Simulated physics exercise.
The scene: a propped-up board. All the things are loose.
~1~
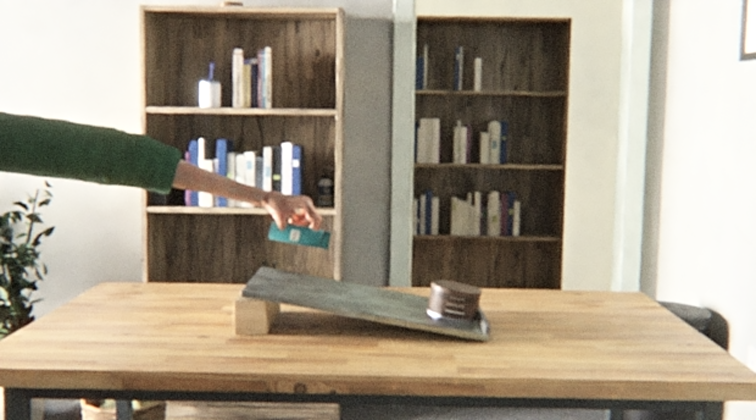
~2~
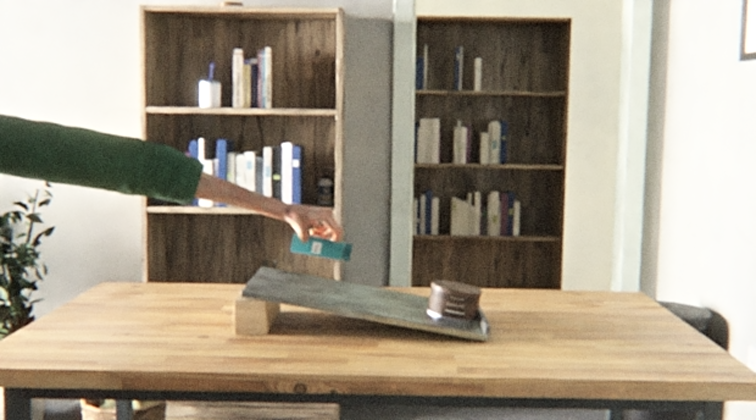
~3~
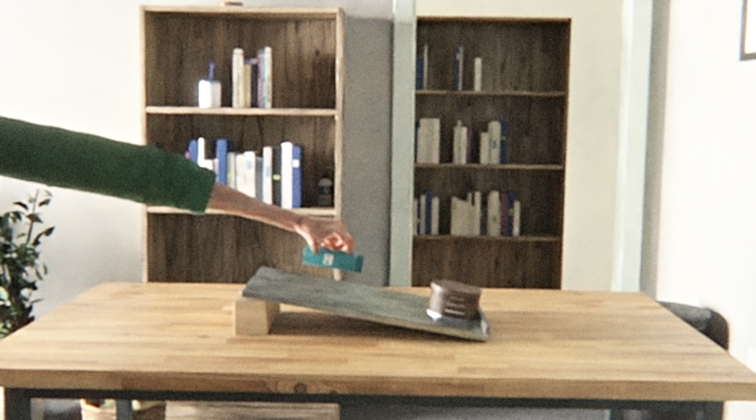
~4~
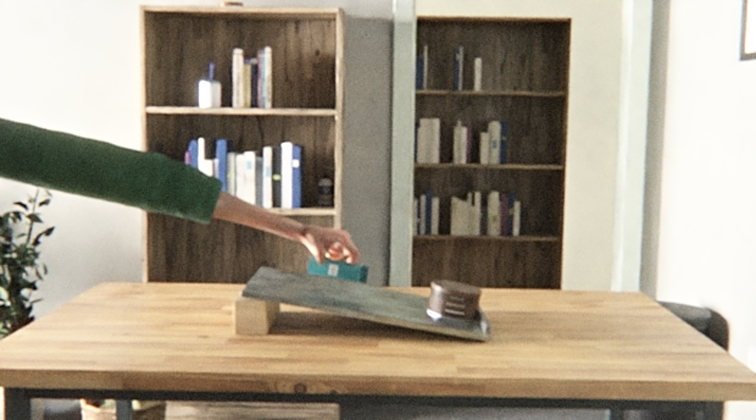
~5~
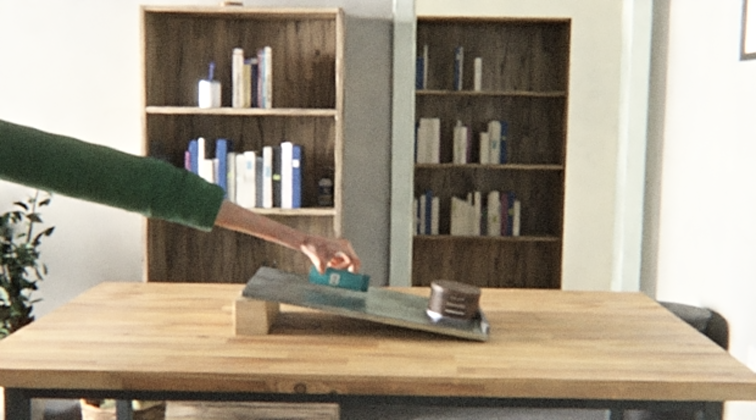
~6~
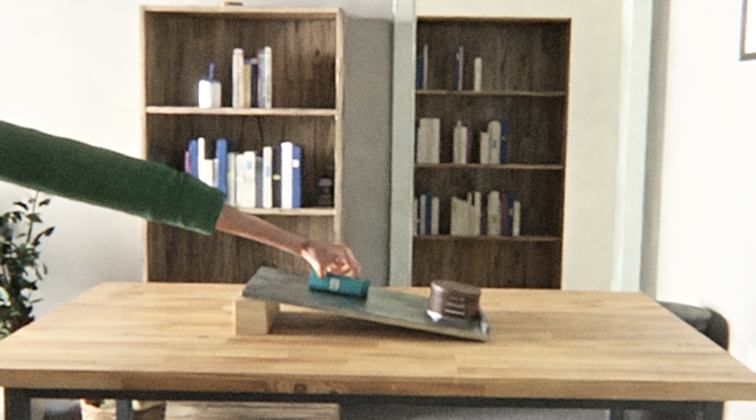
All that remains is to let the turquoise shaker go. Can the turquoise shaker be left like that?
Outcome: The turquoise shaker remains at rest.
Then, 0.20 s past the last view, nothing moves.
Then, 0.50 s past the last view, turquoise shaker resting near (339, 284).
Finally, both still in place. Final places as the last picture's camera would see them, turquoise shaker near (339, 284). The turquoise shaker stays where it is put.
